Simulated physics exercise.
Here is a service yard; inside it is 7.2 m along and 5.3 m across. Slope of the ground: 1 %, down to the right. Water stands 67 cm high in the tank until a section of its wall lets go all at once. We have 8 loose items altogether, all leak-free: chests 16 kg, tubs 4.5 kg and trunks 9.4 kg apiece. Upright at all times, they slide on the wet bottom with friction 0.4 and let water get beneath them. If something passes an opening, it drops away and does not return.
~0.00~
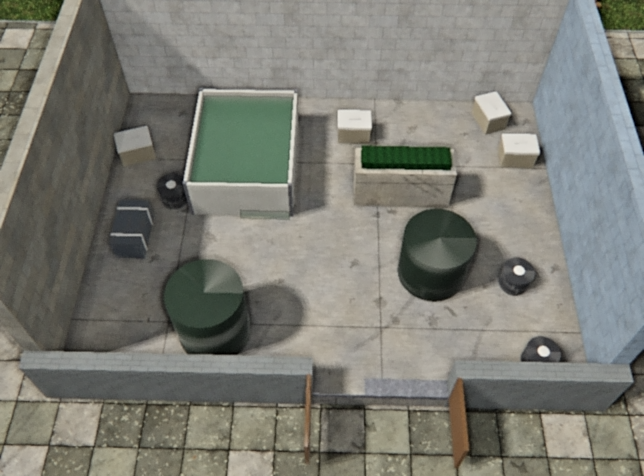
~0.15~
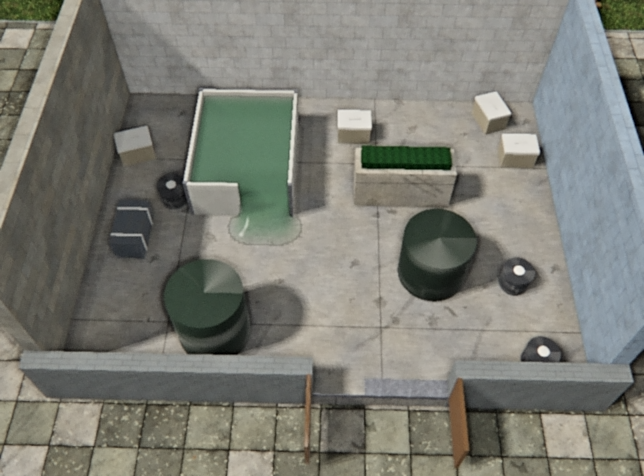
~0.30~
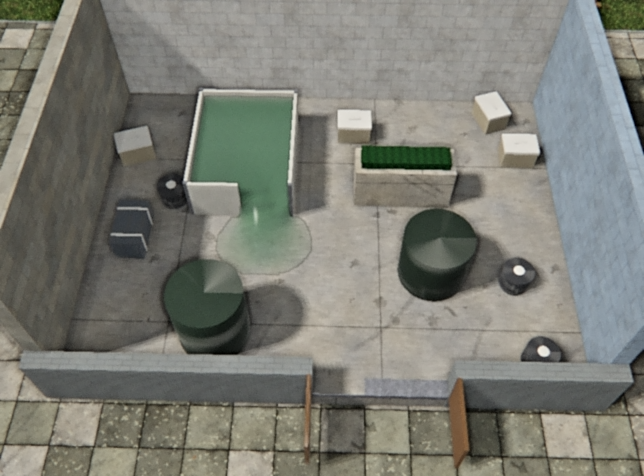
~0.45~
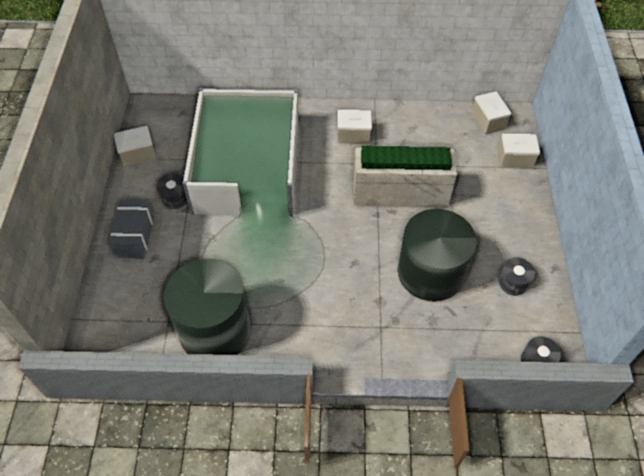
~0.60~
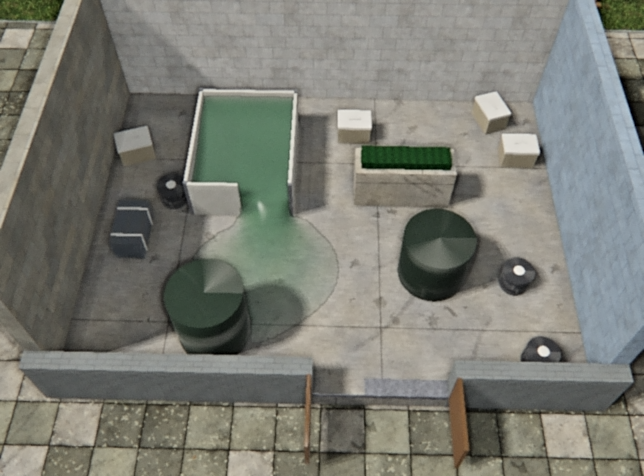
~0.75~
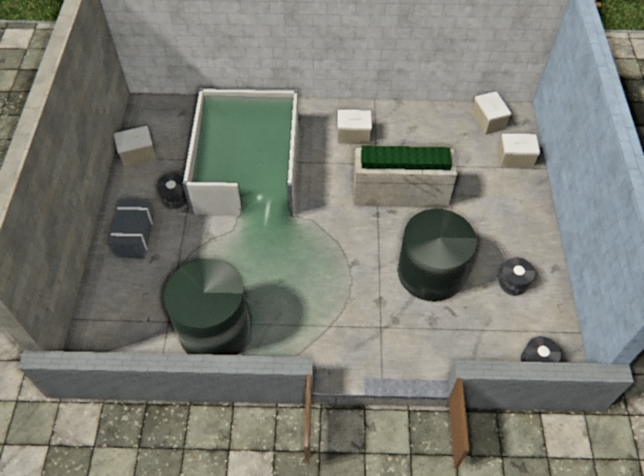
The clip shows a walled yard with a raised tank of green water, round dark tubs and pale boxes; a front panel opens and water pours out, spreading across the paving around the left tub while the objects stay still.
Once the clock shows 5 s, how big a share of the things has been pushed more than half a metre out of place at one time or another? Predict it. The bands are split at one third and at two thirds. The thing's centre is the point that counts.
Looks like the portion will come out lower than a third.
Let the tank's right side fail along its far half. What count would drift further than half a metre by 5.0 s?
5.
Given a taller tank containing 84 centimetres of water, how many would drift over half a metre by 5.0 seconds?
It would come to 2 of them.
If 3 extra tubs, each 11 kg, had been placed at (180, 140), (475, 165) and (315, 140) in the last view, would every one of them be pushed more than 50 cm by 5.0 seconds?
First falls shy, second falls shy, third falls shy.
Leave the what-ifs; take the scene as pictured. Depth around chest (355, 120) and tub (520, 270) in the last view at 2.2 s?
Around 0 cm and 0 cm.
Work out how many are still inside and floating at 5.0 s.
Tally: 1 of them.
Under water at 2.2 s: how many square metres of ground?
15 m2.
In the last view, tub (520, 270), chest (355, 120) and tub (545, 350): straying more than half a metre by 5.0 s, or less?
In order: Not as far, not as far and farther.
After 1.1 s 0 of 8 are over 50 cm from their spots; 0 afloat.
After 2.2 s 0 of 8 are over 50 cm from their spots; 0 afloat.
After 3.5 s 1 of 8 are over 50 cm from their spots; 0 afloat.
After 5.0 s 1 of 8 are over 50 cm from their spots, and 1 have been at some point; 1 afloat.
